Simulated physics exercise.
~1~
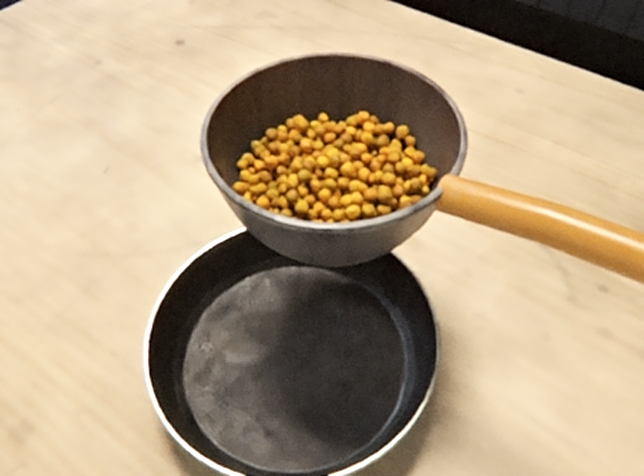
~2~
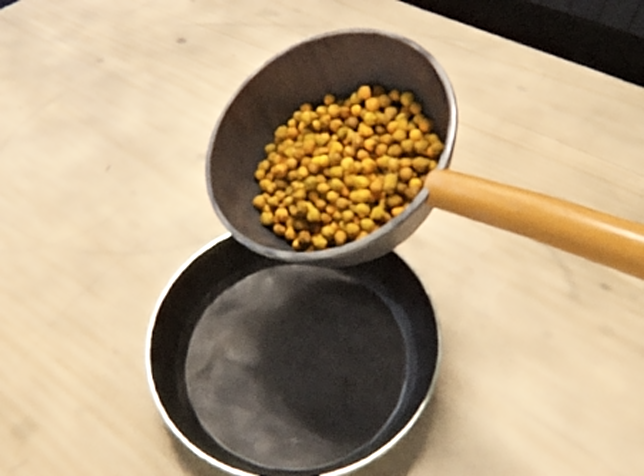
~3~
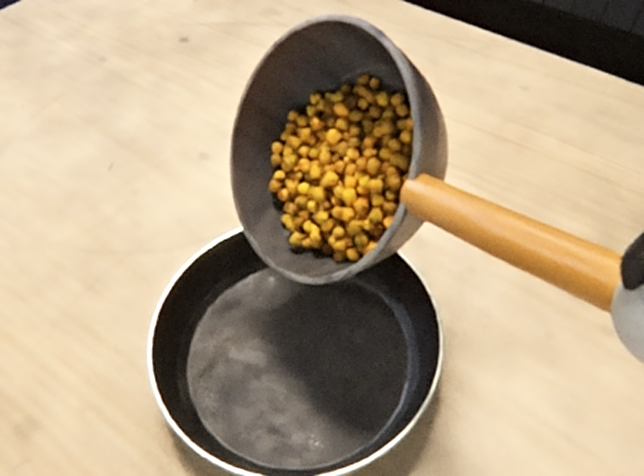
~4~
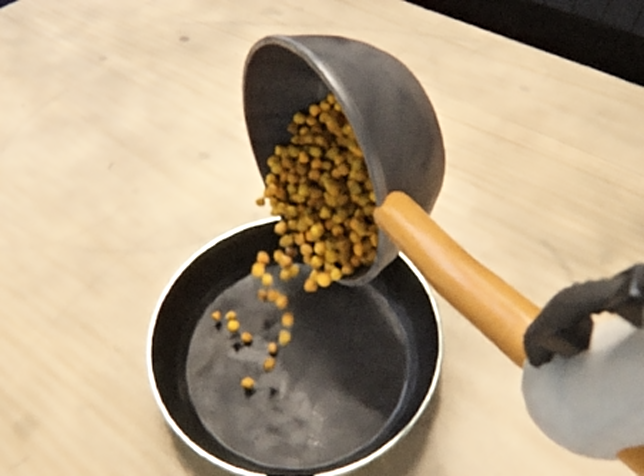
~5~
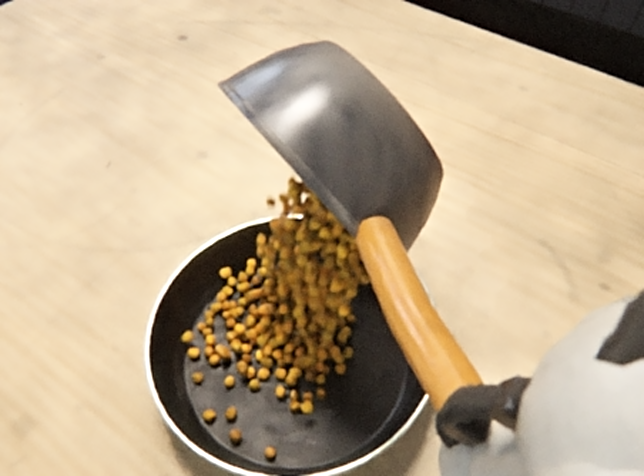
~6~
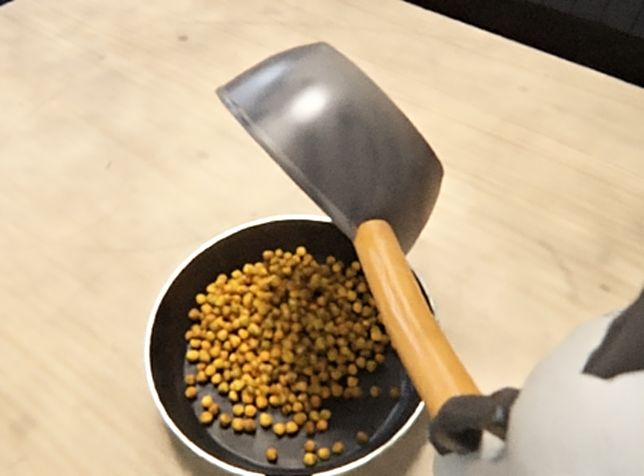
A white and dark mechanical arm comes into view at the right, gripping the orange-brown handle of a deep grey ladle above a round black pan with a pale rim. The scene is viewed from above on a light wooden table, and the ladle holds many small, yellow-brown kernels. The ladle tips steadily to the left while the kernels stay inside at first. Once it is on its side, a few drop into the pan, then the rest pour out in a thick stream. At the end the ladle hangs overturned and empty, and the kernels lie spread across much of the pan.
